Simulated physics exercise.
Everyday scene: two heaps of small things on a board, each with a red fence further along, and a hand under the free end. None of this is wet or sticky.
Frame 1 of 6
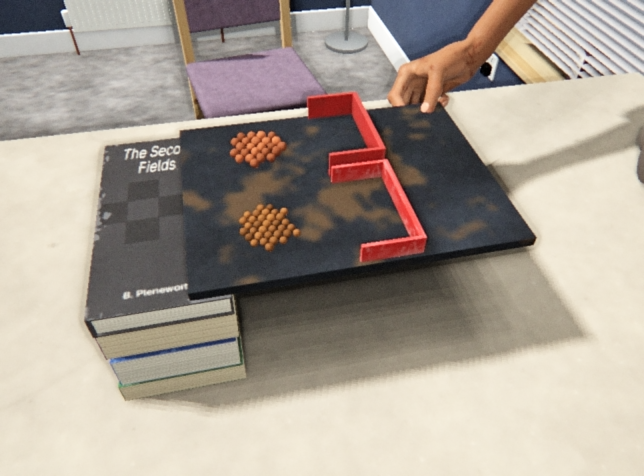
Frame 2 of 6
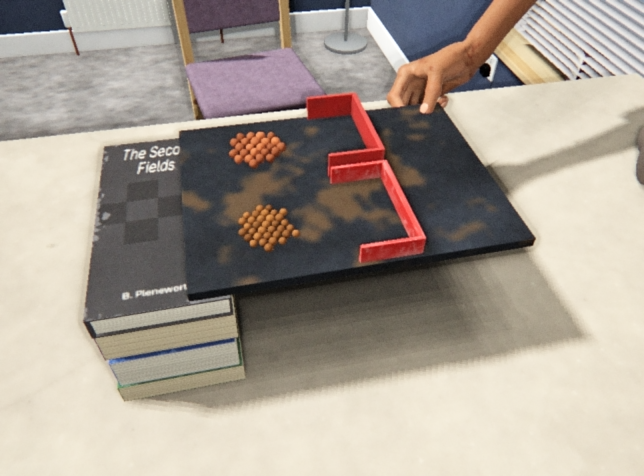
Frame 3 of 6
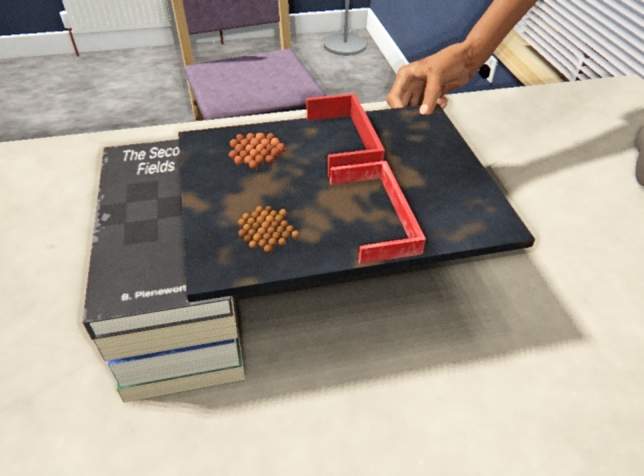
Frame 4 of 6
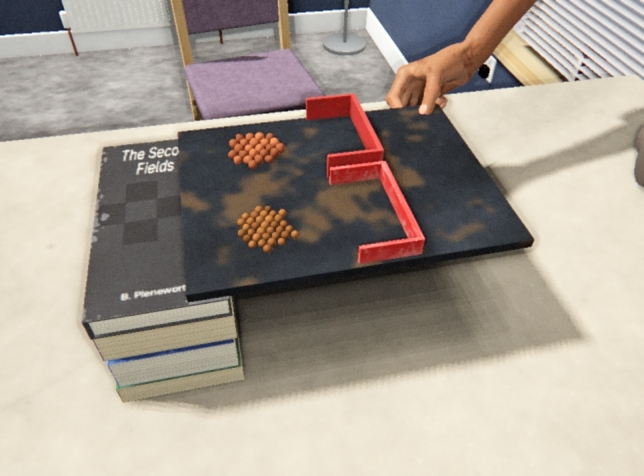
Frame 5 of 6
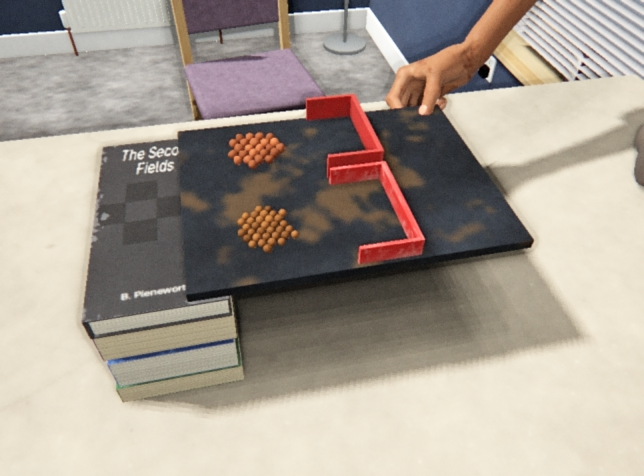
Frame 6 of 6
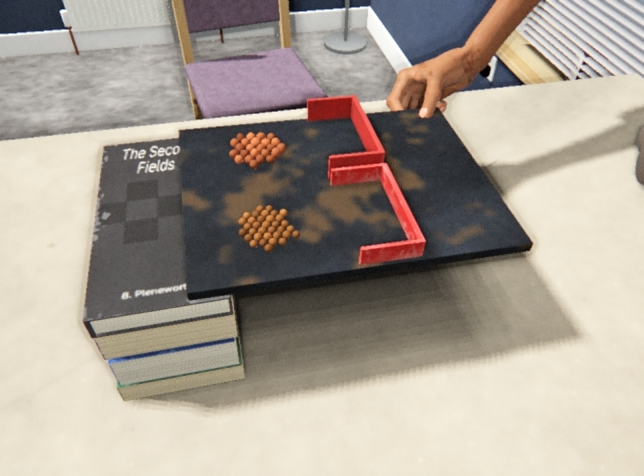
A dark, brown-mottled board reaches out from a stack of books across a pale tabletop, seen from above at an angle, with a purple chair and grey carpet behind. Two clusters of small orange-brown balls sit toward its left, each facing a red fence, while a hand is at the far right edge. Almost nothing moves: the balls stay put, the board barely shifts, and the view holds steady.
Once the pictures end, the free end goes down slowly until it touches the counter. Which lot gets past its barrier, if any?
Front lot: Kept back. Back lot: Kept back.
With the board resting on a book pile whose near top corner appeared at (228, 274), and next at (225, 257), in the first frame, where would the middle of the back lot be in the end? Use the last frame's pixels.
Roughly (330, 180) first, then (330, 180).
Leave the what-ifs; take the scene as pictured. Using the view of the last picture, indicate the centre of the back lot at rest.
Probably somewhere close to (339, 187).
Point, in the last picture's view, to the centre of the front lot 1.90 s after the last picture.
Its centre lies roughly at (369, 263).
Then, 0.72 s after the last picture, board sloping at 15°; front lot on its way down; back lot on its way down.
Then, 1.36 s after the last picture, board sloping at 27°; front lot has reached its bar; back lot has reached its bar.
Then, 1.90 s after the last picture, board resting at 28°; front lot has reached its bar; back lot has reached its bar.
At rest, board resting at 28°; front lot gathered behind its bar; back lot gathered behind its bar.
